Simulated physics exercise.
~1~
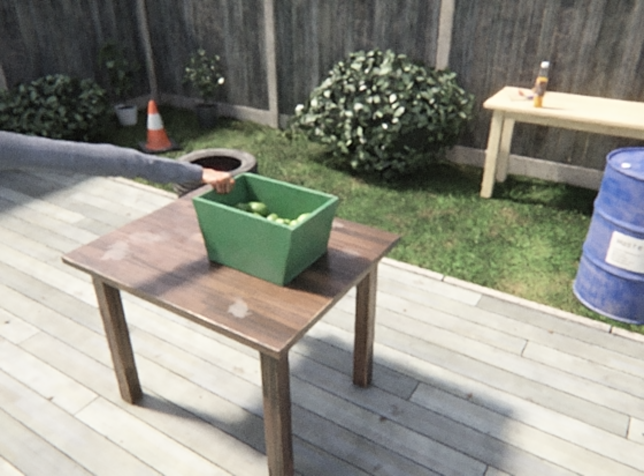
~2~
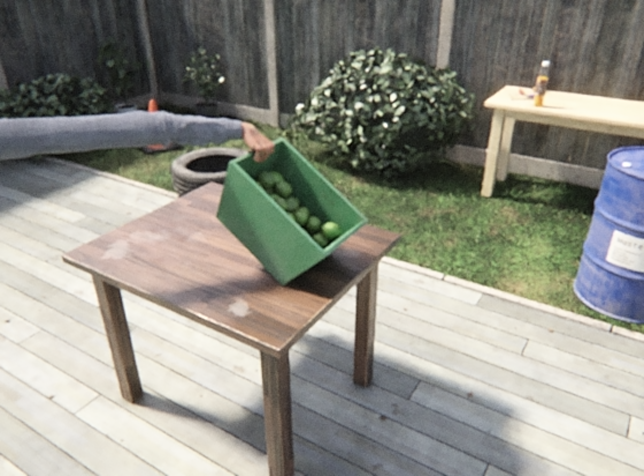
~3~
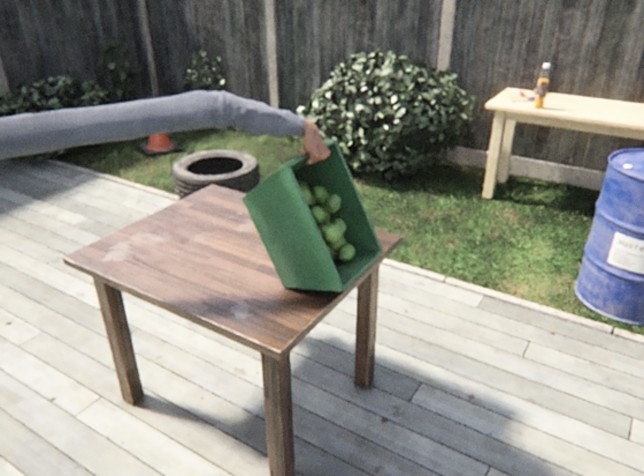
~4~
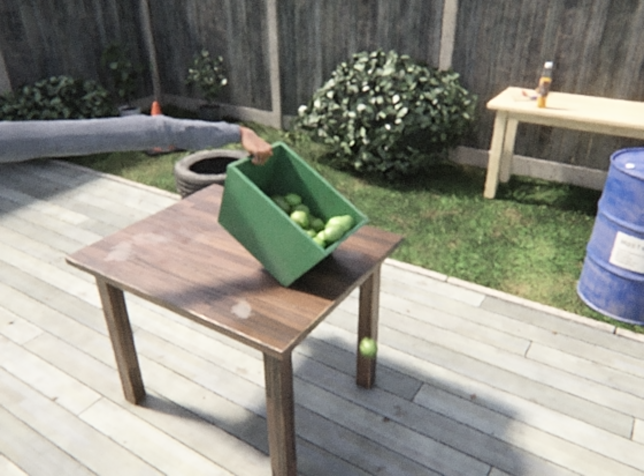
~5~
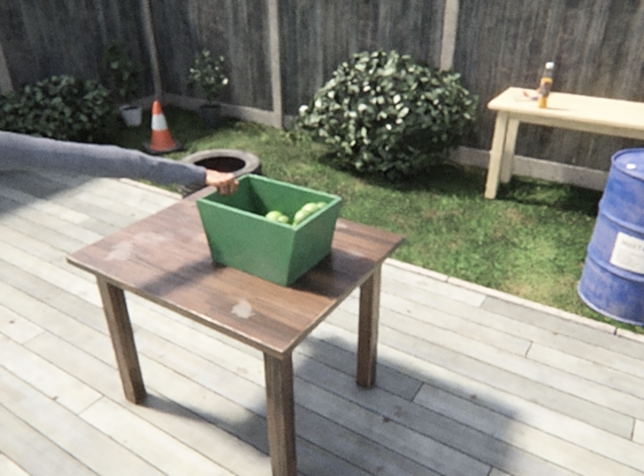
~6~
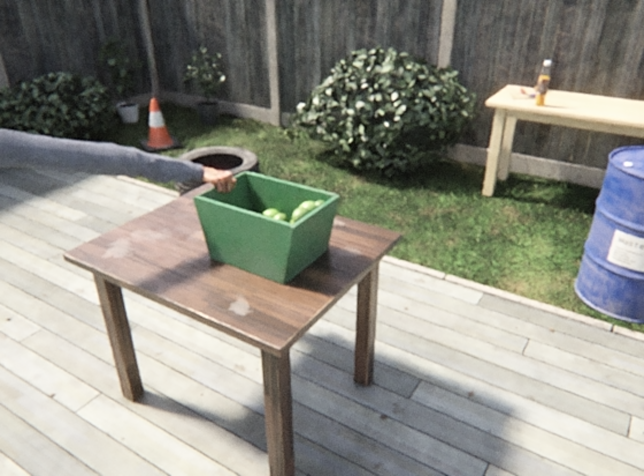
A green tub of limes on a wooden table is tipped steeply over its right edge by a hand, and at least one lime drops toward the deck before the hand lowers the tub flat again, with limes still inside.
